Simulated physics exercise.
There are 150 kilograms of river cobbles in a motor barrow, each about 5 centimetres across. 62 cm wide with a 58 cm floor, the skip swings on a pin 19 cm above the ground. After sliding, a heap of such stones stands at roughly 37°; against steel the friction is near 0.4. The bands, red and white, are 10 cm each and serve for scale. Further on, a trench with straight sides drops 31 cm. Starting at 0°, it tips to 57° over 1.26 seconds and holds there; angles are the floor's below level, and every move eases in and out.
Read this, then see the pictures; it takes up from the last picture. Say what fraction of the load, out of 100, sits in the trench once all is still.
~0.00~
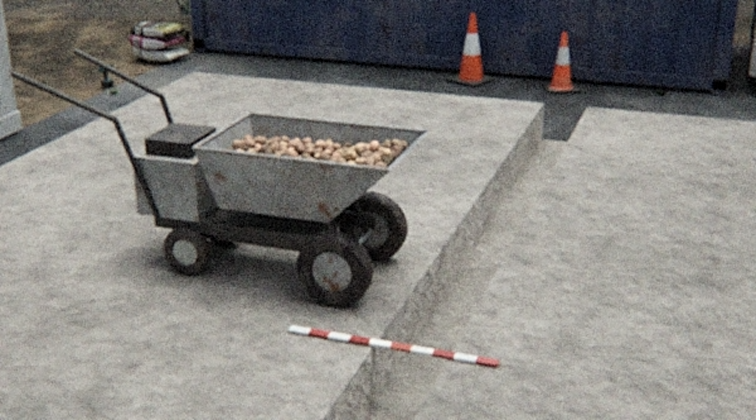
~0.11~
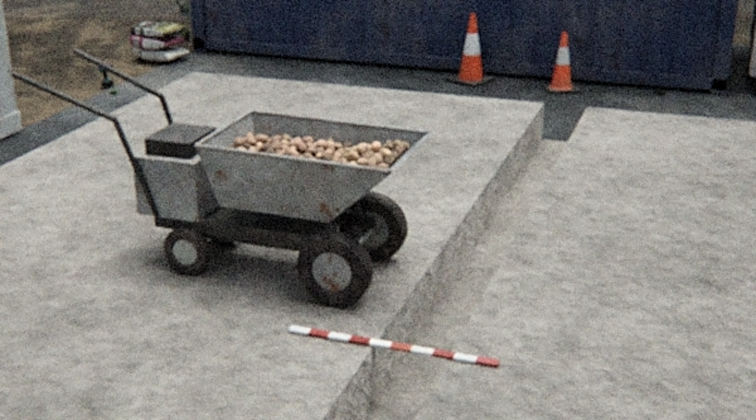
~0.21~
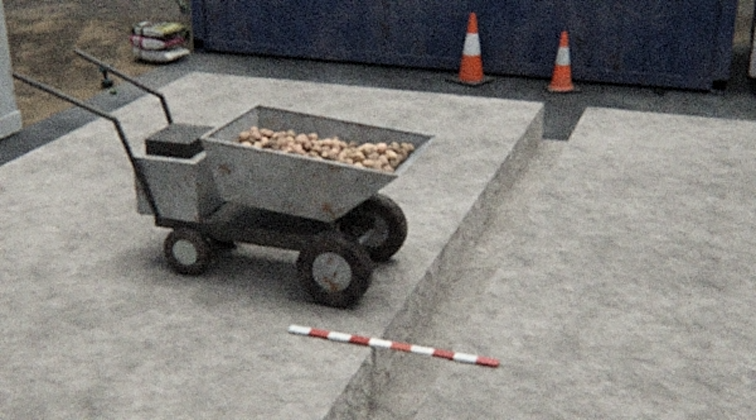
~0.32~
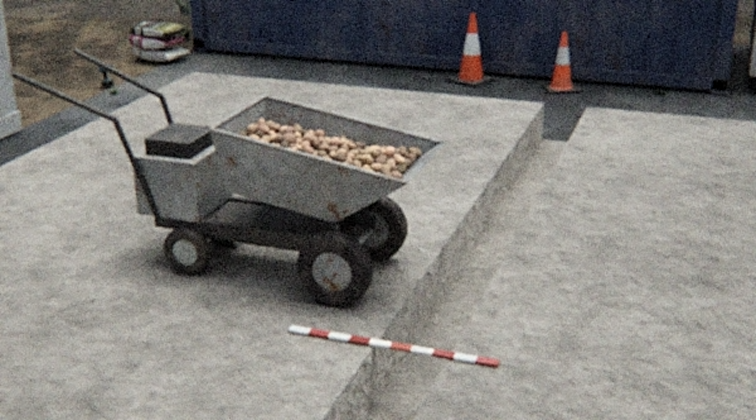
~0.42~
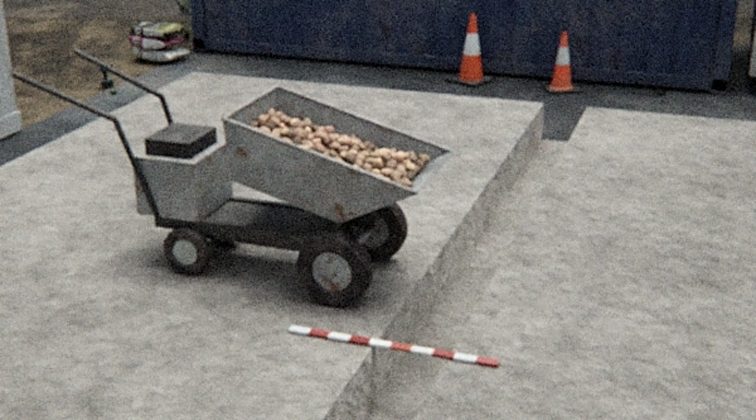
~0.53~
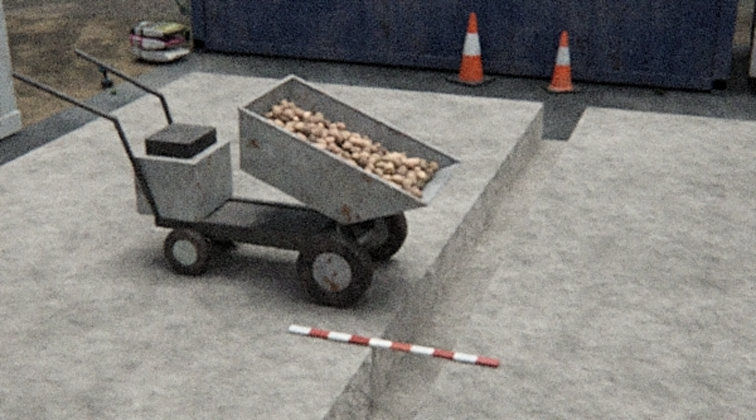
About 29 out of 100.
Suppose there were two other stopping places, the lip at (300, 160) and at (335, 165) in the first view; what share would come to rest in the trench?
Some 80 and some 80 per cent, in that order.
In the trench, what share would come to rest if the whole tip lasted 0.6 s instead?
With that timing, about 20 per cent.
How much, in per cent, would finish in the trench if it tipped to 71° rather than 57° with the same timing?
It would be near 10 per cent.
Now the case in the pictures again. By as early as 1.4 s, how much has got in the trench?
By then, around 0 percent.
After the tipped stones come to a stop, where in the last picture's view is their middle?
(509, 300).
After 0.9 s the floor is at 48°; 100 % in the skip; the foremost stones are at (456, 228).
After 1.4 s the floor is at 57°; 84 % in the skip, 1 % in the trench, 15 % past the trench; the foremost stones are at (524, 305).
After 1.7 s the floor is at 57°; 52 % in the skip, 1 % in the trench, 47 % past the trench; the foremost stones are at (609, 319).
After 3.7 s the floor is at 57°; 7 % in the skip, 29 % in the trench, 64 % past the trench; the foremost stones are at (689, 330).
